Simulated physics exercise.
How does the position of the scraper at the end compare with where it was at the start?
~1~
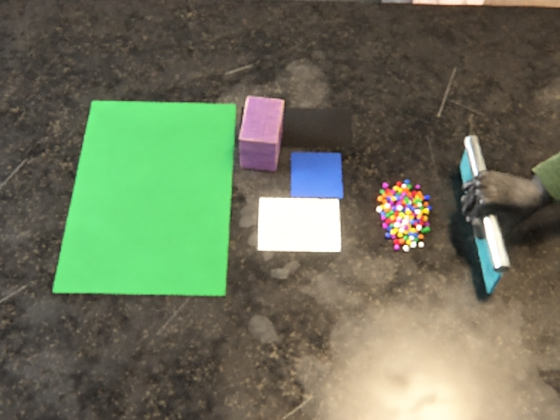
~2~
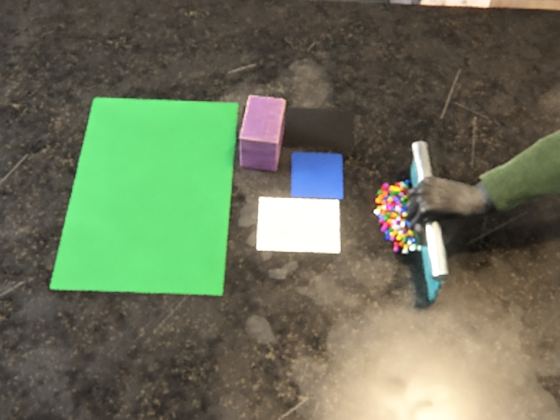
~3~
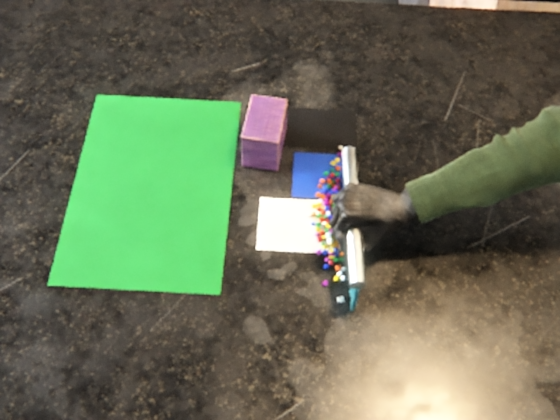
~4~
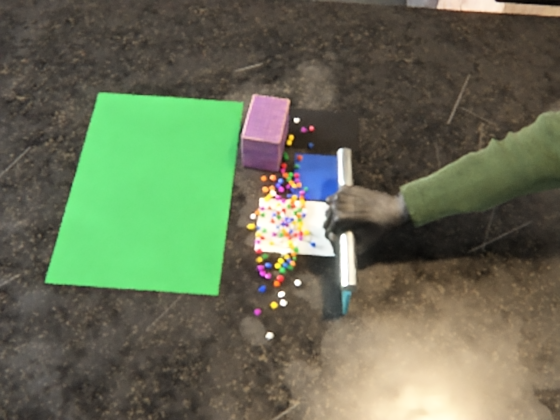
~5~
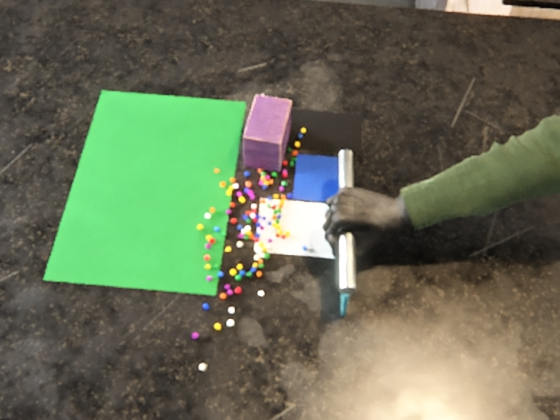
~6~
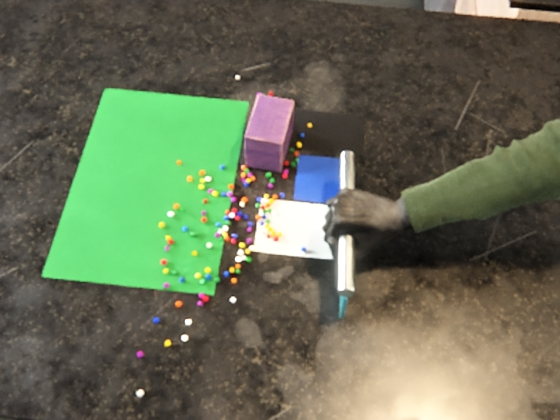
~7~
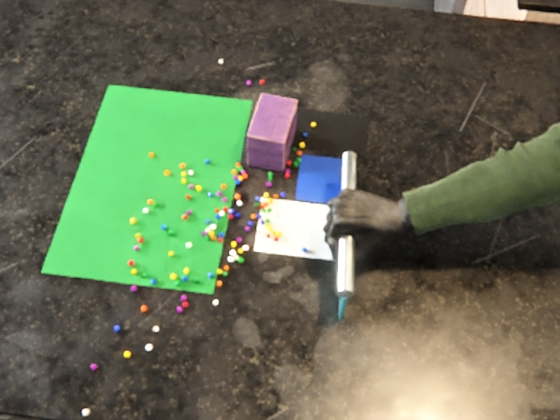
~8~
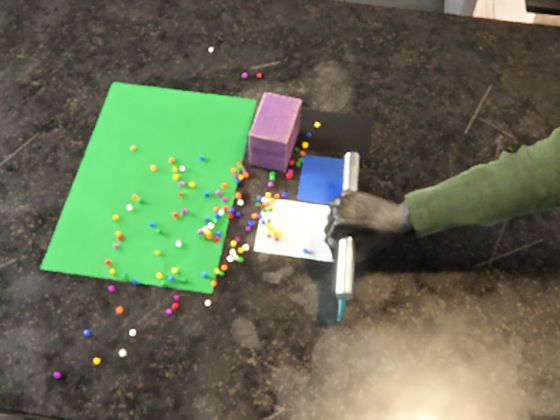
It starts at the far right, beyond the pile of beads, and ends further left, standing just to the right of the white and blue mats.
Colorful beads swept left by a gloved hand with a scraper, scattering across a white mat and onto a green mat.
